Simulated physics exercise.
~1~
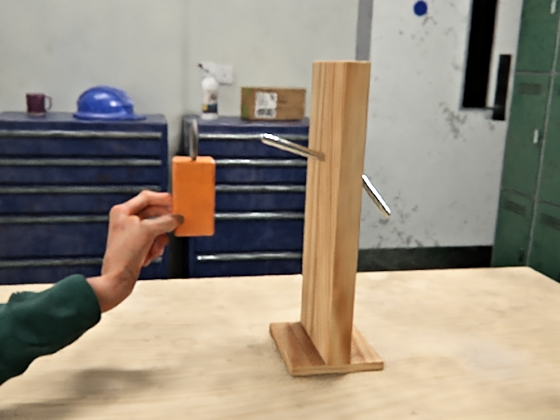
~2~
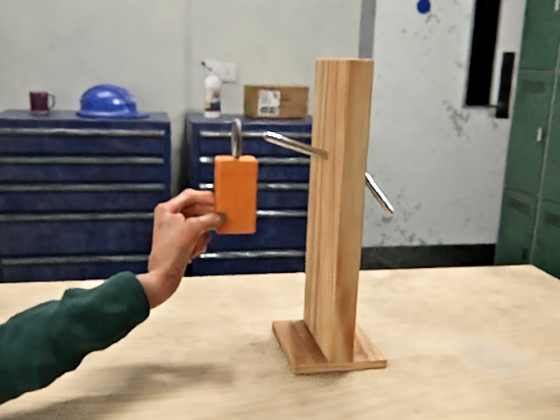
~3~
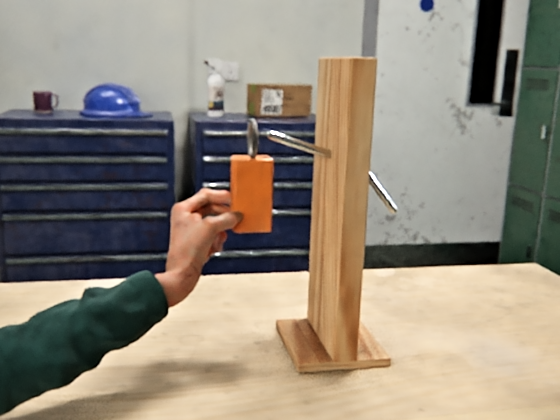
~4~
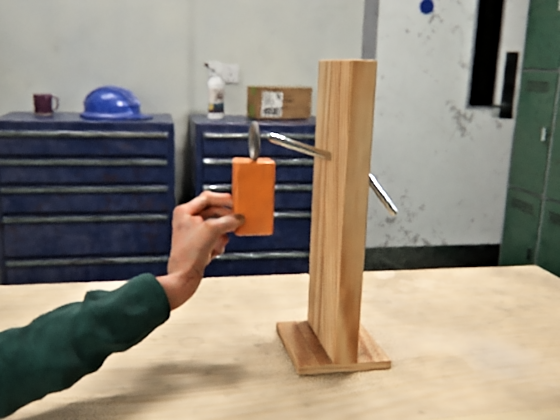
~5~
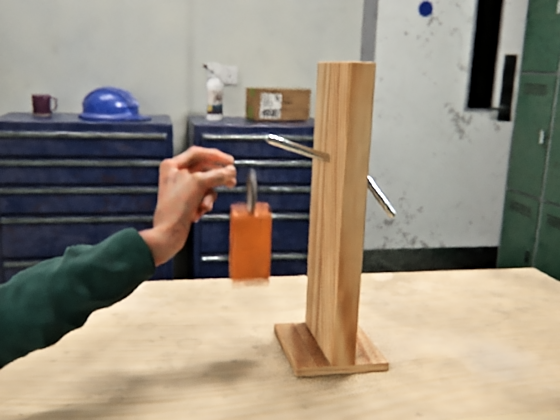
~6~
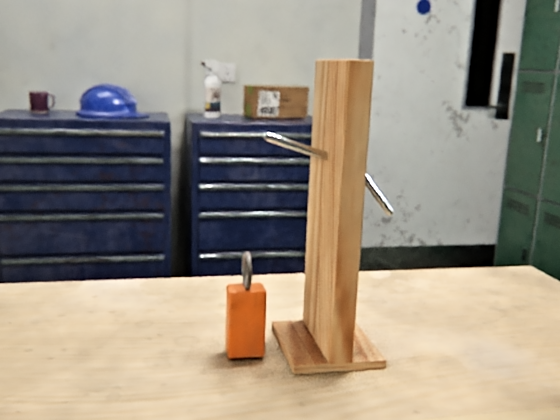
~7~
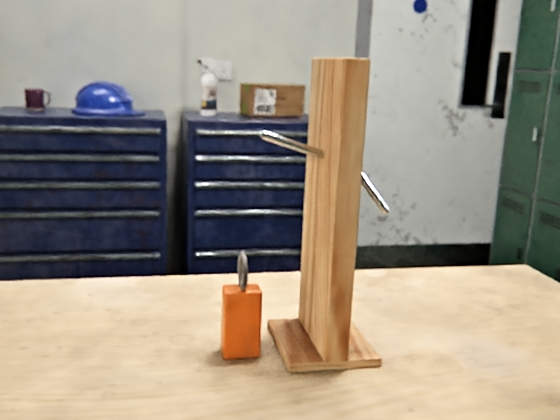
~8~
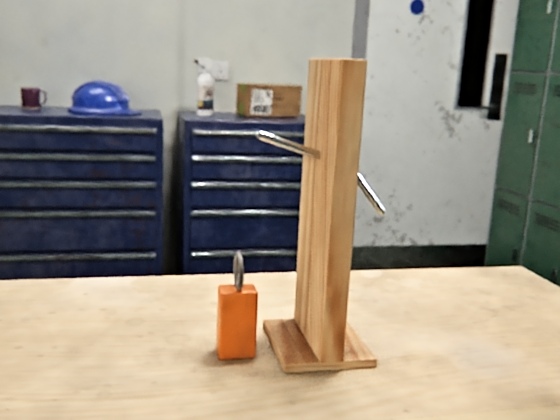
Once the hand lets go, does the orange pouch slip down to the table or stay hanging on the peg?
The orange pouch slips down and ends up standing on the table beside the wooden stand.
